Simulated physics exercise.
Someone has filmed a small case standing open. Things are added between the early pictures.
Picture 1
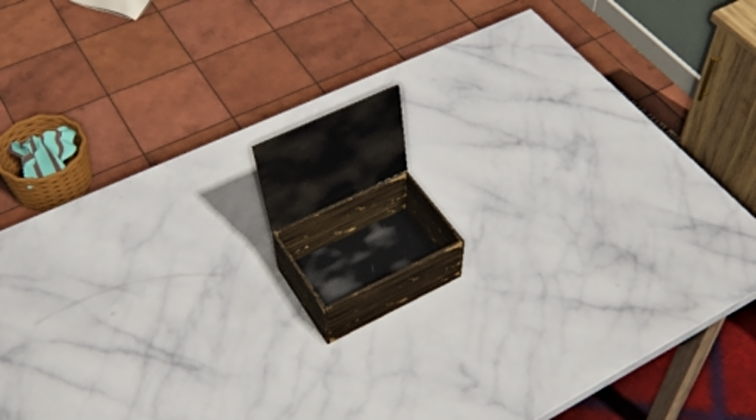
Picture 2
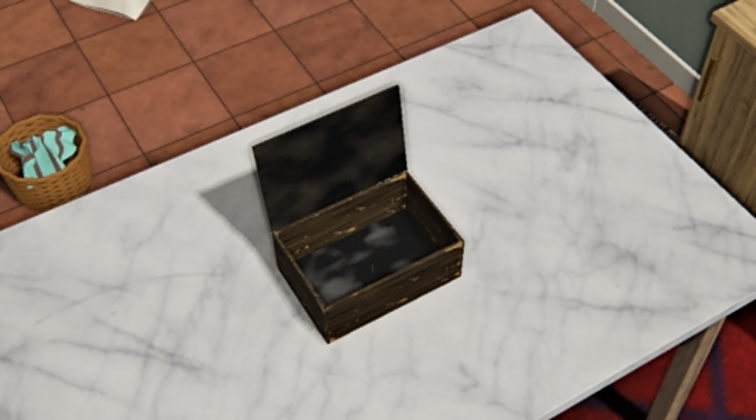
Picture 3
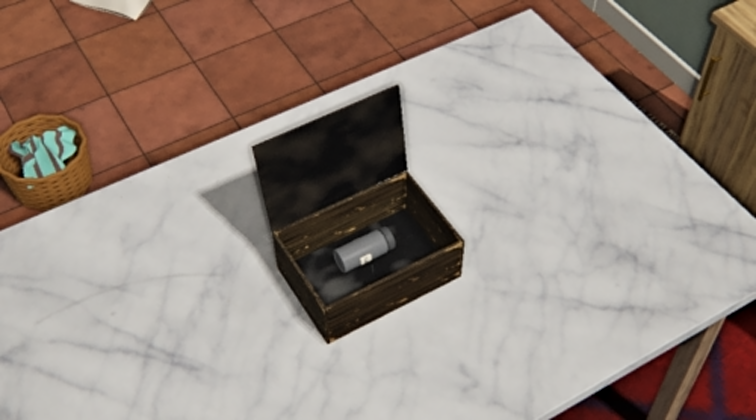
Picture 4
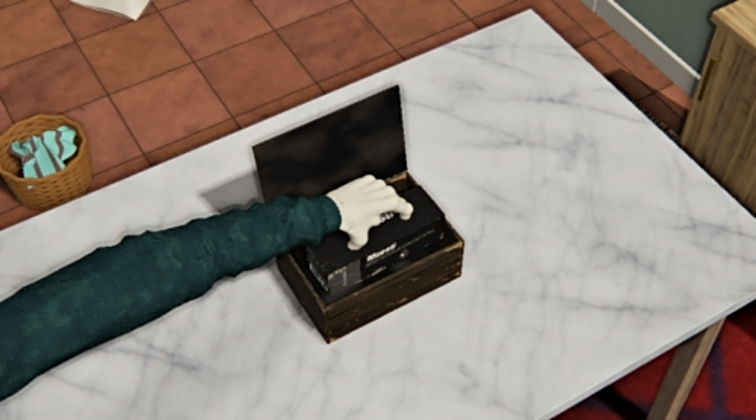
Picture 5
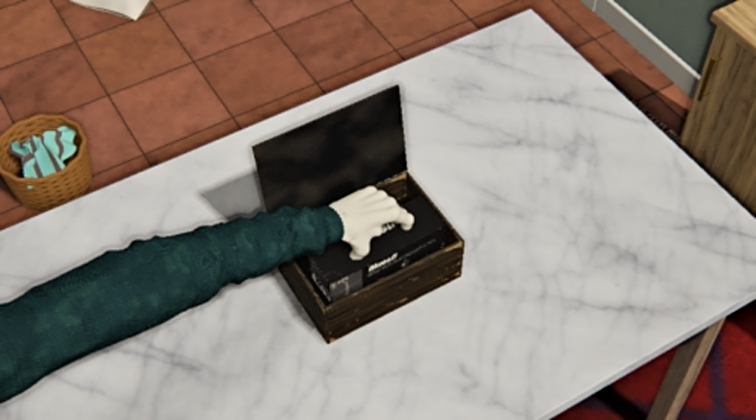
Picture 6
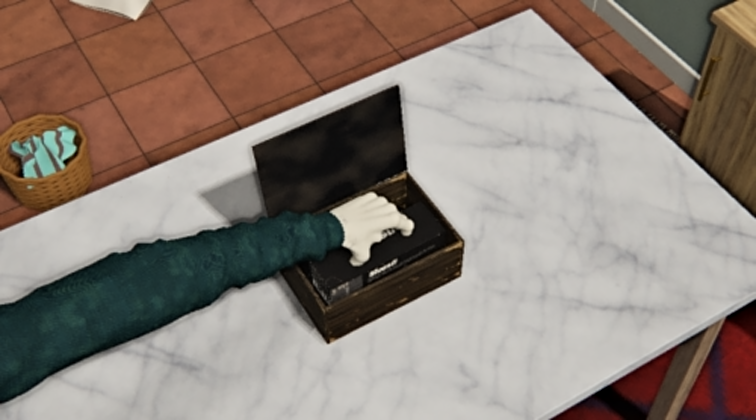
Open wooden case on a marble table holding a grey shaker, then a green-sleeved hand lowering a black carton into it.
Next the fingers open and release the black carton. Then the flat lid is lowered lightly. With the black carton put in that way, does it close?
As it turns out, it closes.
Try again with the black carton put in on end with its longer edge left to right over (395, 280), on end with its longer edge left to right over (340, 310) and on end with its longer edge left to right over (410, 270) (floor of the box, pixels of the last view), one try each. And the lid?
First, it is held up; second, it is held up; third, it is held up.
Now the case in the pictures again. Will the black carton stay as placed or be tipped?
It keeps its pose.
Then, 1.20 s past the last view, lid starting down; black carton displaced a little near (380, 274); grey shaker displaced about its own width.
Then, 1.90 s past the last view, lid 35° above the rim; black carton displaced a little near (380, 274); grey shaker displaced about its own width.
Finally, lid shut; moved from the start, black carton; grey shaker still in place. Final places as the last picture's camera would see them, black carton near (380, 274).
